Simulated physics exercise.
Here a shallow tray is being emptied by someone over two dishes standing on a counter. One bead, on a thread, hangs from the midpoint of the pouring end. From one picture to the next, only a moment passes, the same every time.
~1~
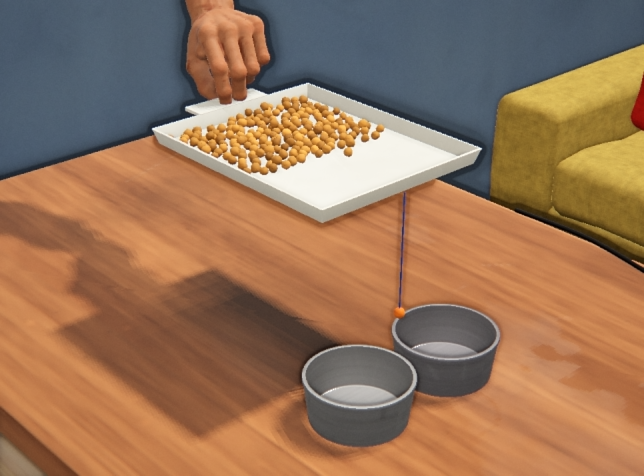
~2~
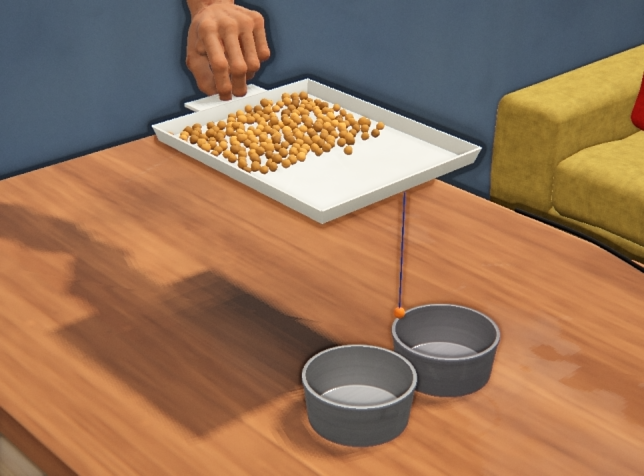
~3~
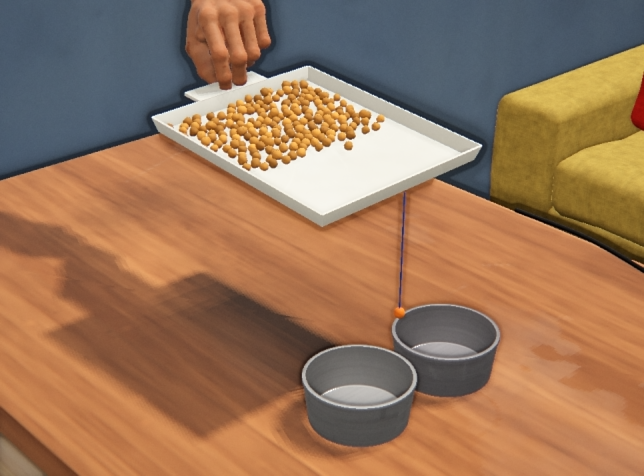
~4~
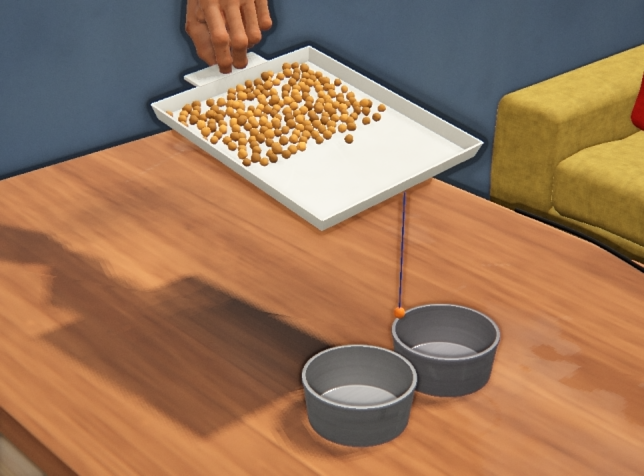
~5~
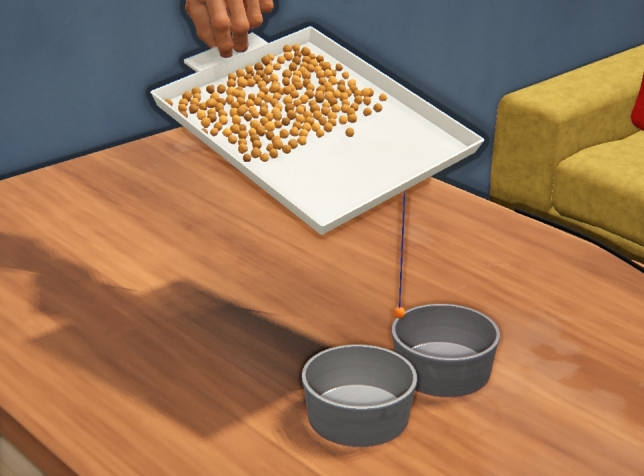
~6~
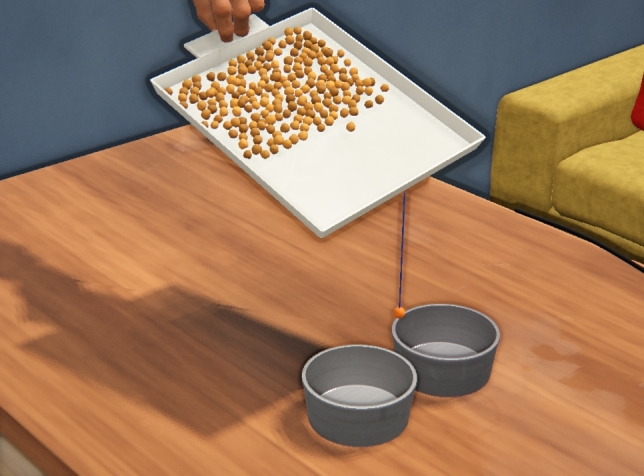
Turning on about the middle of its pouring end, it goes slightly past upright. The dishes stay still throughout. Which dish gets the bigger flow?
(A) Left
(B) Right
Left (A).
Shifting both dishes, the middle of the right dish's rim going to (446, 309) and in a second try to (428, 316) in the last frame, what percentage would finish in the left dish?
50% for the first placement, 70% for the second.
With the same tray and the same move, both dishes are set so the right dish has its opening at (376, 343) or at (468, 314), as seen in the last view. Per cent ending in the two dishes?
Roughly 60 per cent the first time and 40 per cent the second.
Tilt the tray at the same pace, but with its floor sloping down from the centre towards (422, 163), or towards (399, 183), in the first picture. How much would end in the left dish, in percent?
0 %, give or take, and then 20 %.
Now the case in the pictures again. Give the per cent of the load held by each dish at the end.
In the left dish 70 per cent comes to rest, in the right dish 0 per cent.
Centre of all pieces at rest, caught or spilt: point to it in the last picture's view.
Centre at rest, last view: Approx. (350, 407).
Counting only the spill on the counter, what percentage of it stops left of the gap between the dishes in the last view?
My estimate is some 80 per cent.
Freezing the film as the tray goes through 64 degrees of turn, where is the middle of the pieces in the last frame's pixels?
In the last view, the load is centred near (335, 206).
Soon after the last picture, tray tipped steeply; most on the tray; a stray few in the left dish; a stray few outside both; a small part in the air.
A little later, tray tipped past a quarter turn; about a quarter on the tray; about half in the left dish; a stray few in the right dish; a small part outside both; a small part in the air.
Later still, tray tipped past a quarter turn; most in the left dish; a stray few in the right dish; about a quarter outside both.
At rest, tray tipped past a quarter turn; most in the left dish; a stray few in the right dish; about a quarter outside both.
